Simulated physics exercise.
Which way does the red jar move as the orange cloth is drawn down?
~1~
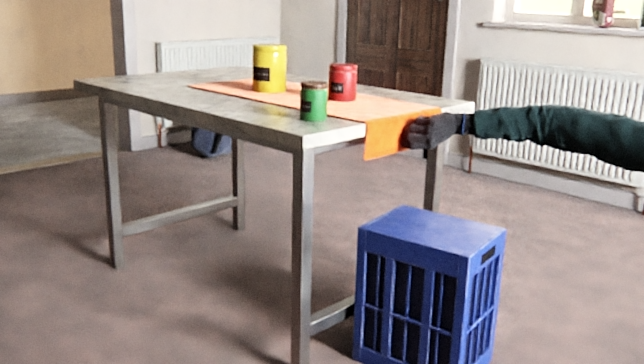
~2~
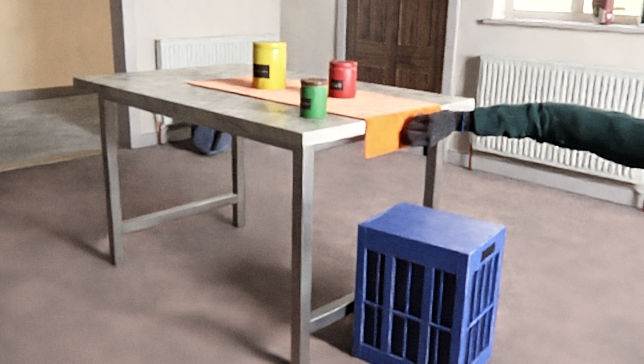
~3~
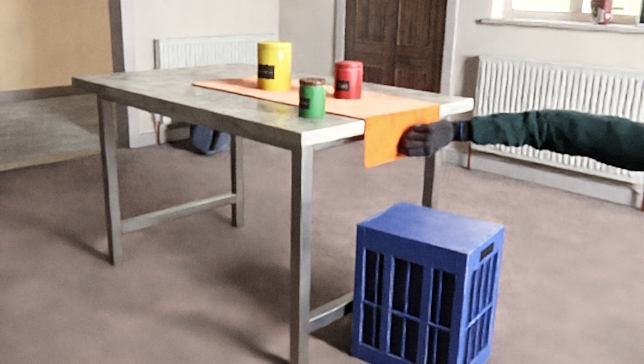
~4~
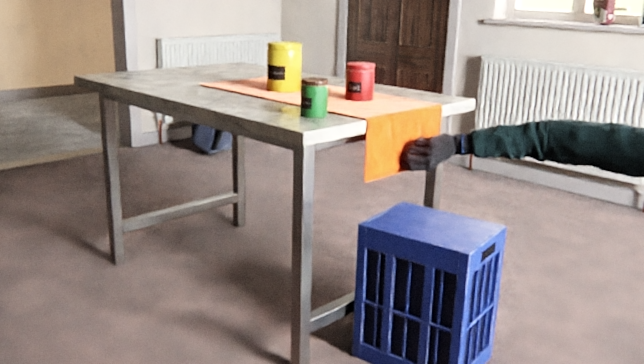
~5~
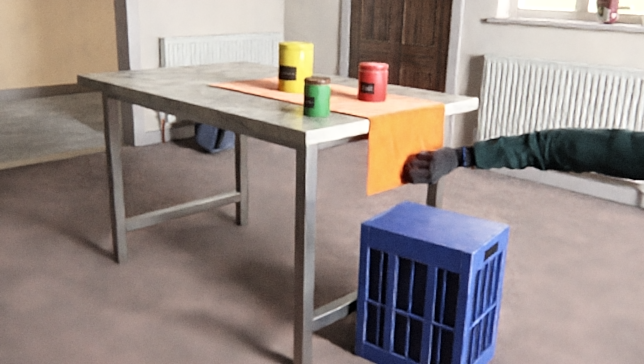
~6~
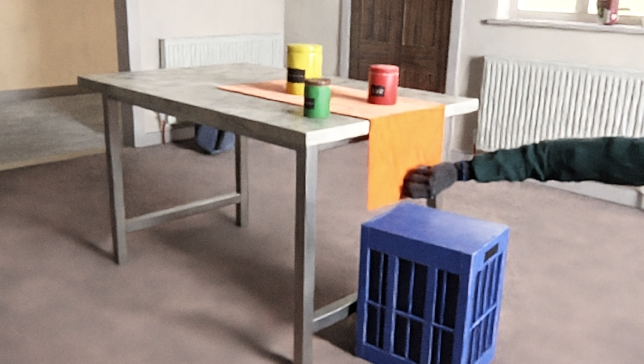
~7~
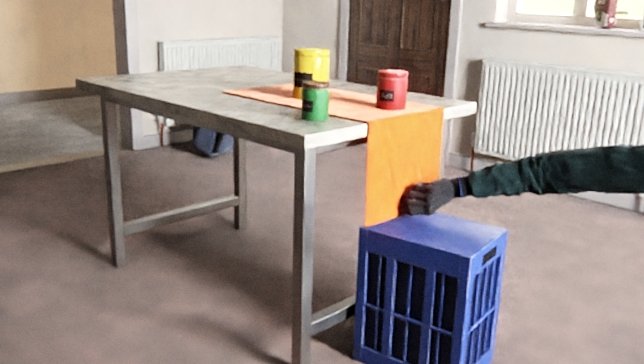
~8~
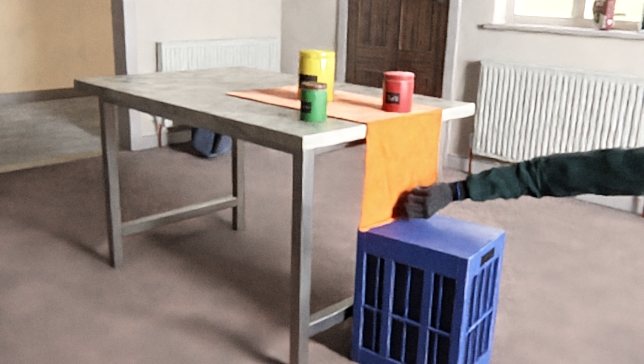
The red jar moves to the right, riding along with the cloth toward the edge of the table.
